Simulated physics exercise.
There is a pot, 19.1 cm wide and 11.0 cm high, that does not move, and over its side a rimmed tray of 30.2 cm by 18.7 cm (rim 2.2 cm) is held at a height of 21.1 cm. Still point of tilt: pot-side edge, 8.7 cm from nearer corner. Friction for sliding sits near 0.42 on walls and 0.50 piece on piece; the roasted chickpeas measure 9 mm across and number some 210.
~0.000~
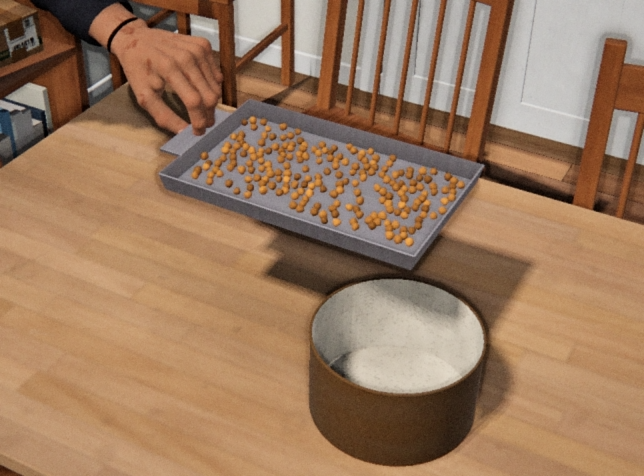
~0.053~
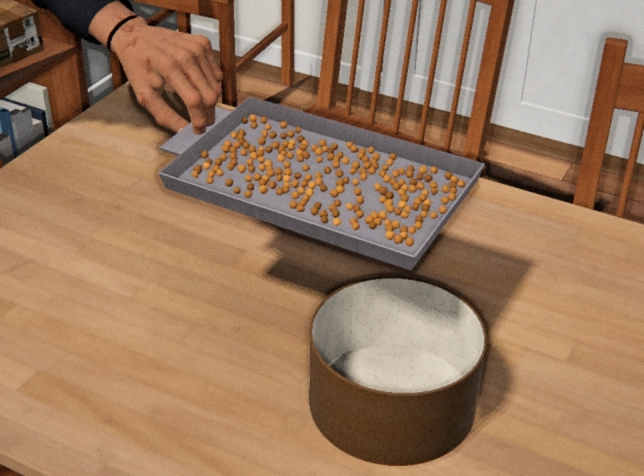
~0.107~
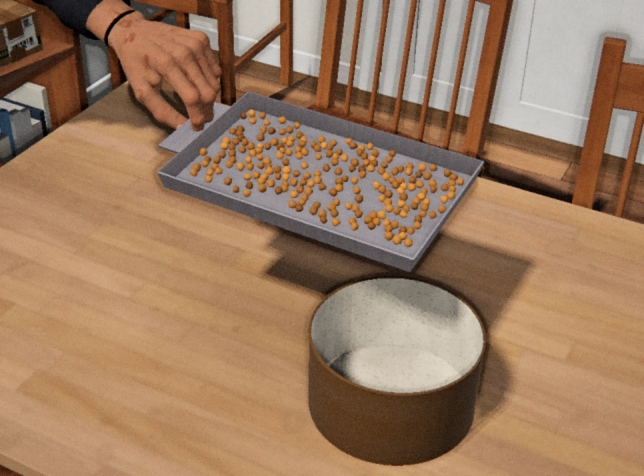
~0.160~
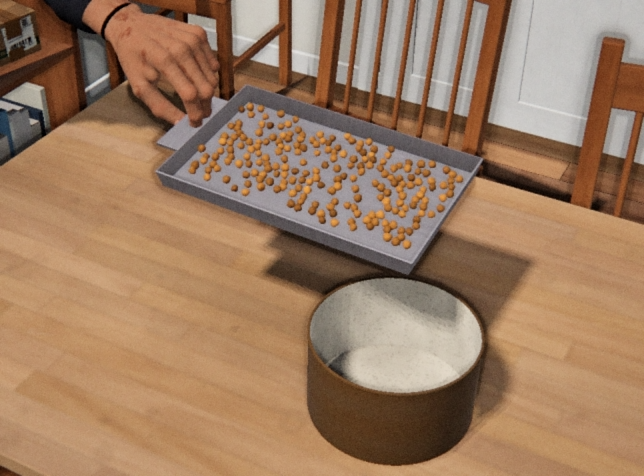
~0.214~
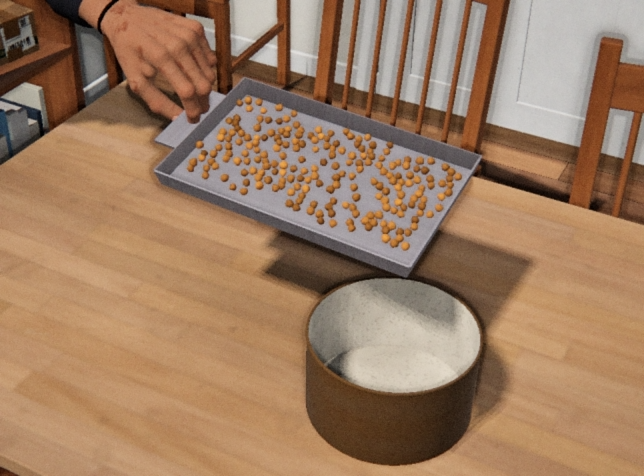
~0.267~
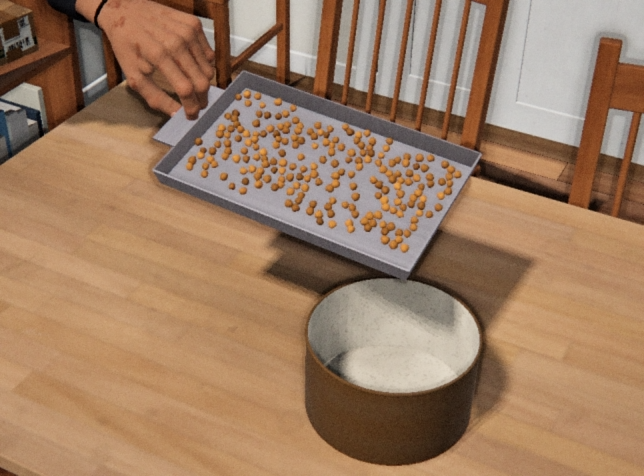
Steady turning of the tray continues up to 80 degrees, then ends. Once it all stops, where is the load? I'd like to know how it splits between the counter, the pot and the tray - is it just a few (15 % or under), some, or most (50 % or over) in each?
Counter: Just a few; pot: Just a few; left on the tray: Most.
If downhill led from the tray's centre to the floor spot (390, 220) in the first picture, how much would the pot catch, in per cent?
The share would be about 10 percent.
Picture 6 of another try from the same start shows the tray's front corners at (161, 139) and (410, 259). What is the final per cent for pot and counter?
That works out as pot 10 and counter 0.
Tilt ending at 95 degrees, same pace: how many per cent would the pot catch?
Around 65 per cent, then.
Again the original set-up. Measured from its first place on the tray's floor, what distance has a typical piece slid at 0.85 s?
Some 7 cm.
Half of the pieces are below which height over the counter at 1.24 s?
Around 22 cm up.
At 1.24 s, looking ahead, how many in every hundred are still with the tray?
Roughly 100 percent of the load, I'd say.
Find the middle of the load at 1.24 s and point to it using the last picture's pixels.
Approximately (327, 224) in the last picture.
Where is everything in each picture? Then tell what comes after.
Tray tilt 0 degrees, front corners at (164, 172) and (412, 253); middle of the pieces at (319, 177); pot at (398, 332), in the first frame.
Tray tilt 1 degrees, front corners at (165, 172) and (412, 253); middle of the pieces at (319, 176), in the second frame.
Tray tilt 3 degrees, front corners at (163, 171) and (411, 255); middle of the pieces at (318, 174), in the third frame.
Tray tilt 6 degrees, front corners at (162, 170) and (409, 259), lowest corner right front; middle of the pieces at (317, 171), in the fourth frame.
Tray tilt 9 degrees, front corners at (160, 169) and (407, 263), lowest corner right front; middle of the pieces at (315, 169), in the fifth frame.
Tray tilt 11 degrees, front corners at (158, 169) and (407, 266), lowest corner right front; middle of the pieces at (315, 167); pot at (393, 331). The tray's pace is about 55 degrees a second, in the sixth frame.
After 0.85 s, tilt 44 degrees; the tray holds 100 %, the pot 0 %.
After 1.24 s, tilt 65 degrees; the tray holds 100 %, the pot 0 %.
Then, at 1.71 s, tilt 80 degrees; the tray holds 95 %, the pot 5 %.
At rest (2.3 s), counter 0 %, pot 5 %, tray 95 %.
